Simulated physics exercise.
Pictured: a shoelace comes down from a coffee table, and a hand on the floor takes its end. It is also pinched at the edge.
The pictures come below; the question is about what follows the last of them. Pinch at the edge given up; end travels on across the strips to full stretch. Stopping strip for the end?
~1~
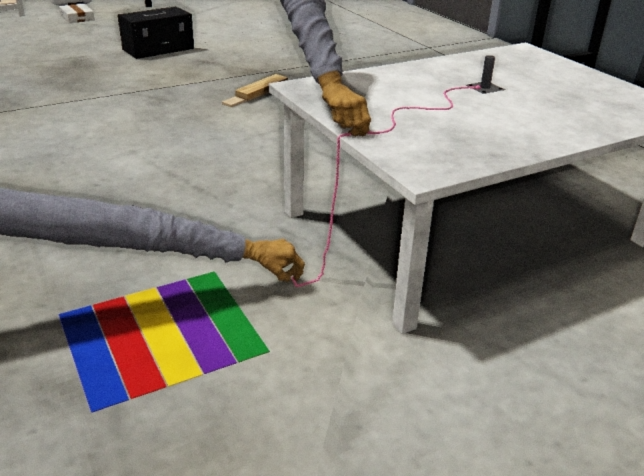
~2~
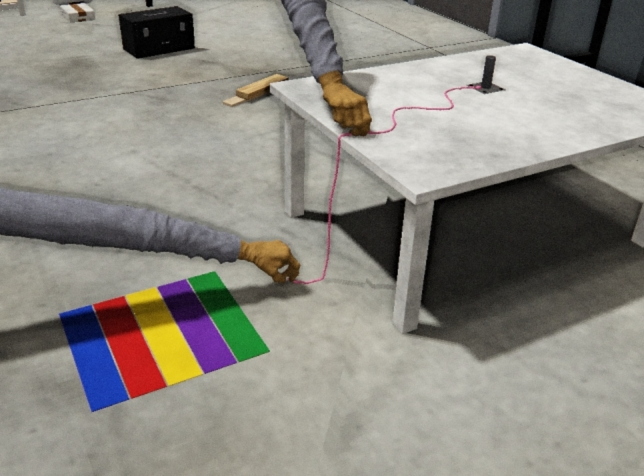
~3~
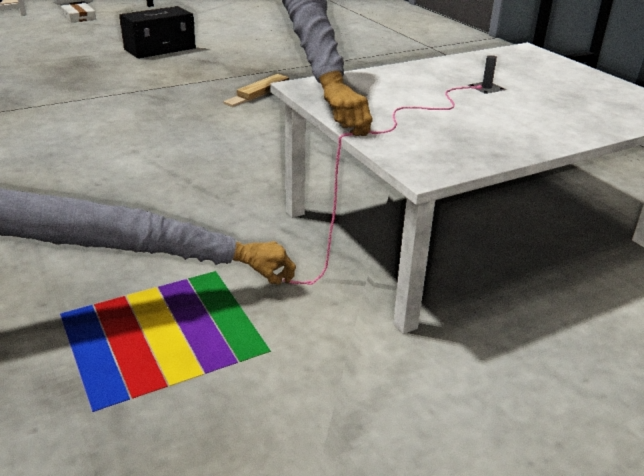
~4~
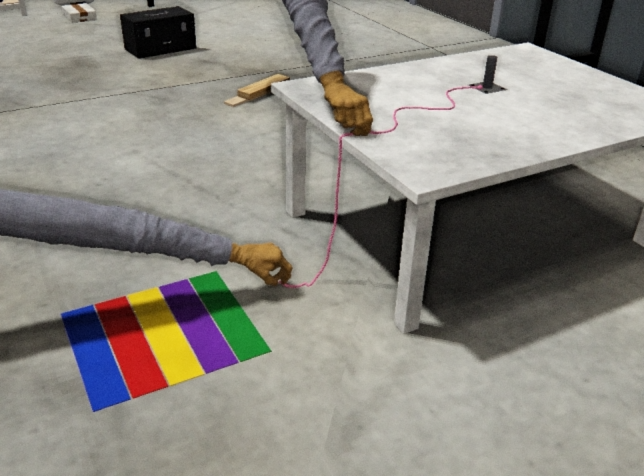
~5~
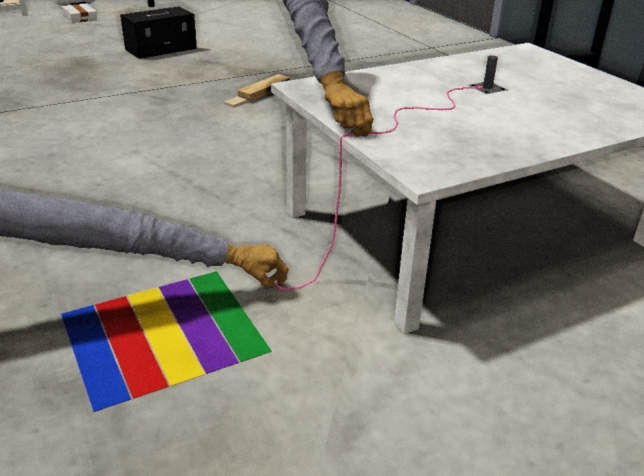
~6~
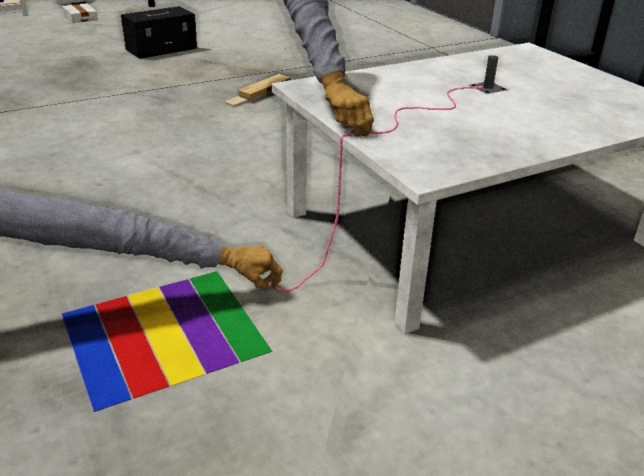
Red.
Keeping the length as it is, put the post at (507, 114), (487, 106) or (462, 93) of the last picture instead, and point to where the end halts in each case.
Places per try: (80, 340); (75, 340); (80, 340).
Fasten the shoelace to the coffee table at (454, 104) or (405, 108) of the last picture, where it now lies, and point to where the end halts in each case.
Try by try: (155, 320), (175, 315).
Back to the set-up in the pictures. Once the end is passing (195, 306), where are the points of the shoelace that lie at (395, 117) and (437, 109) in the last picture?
Around (366, 125) and around (411, 111).
Early on, end near (195, 306); over purple.
Midway, end near (152, 319); over yellow.
At the end of the slack, end near (126, 327); over red. It gets as far as the red strip.
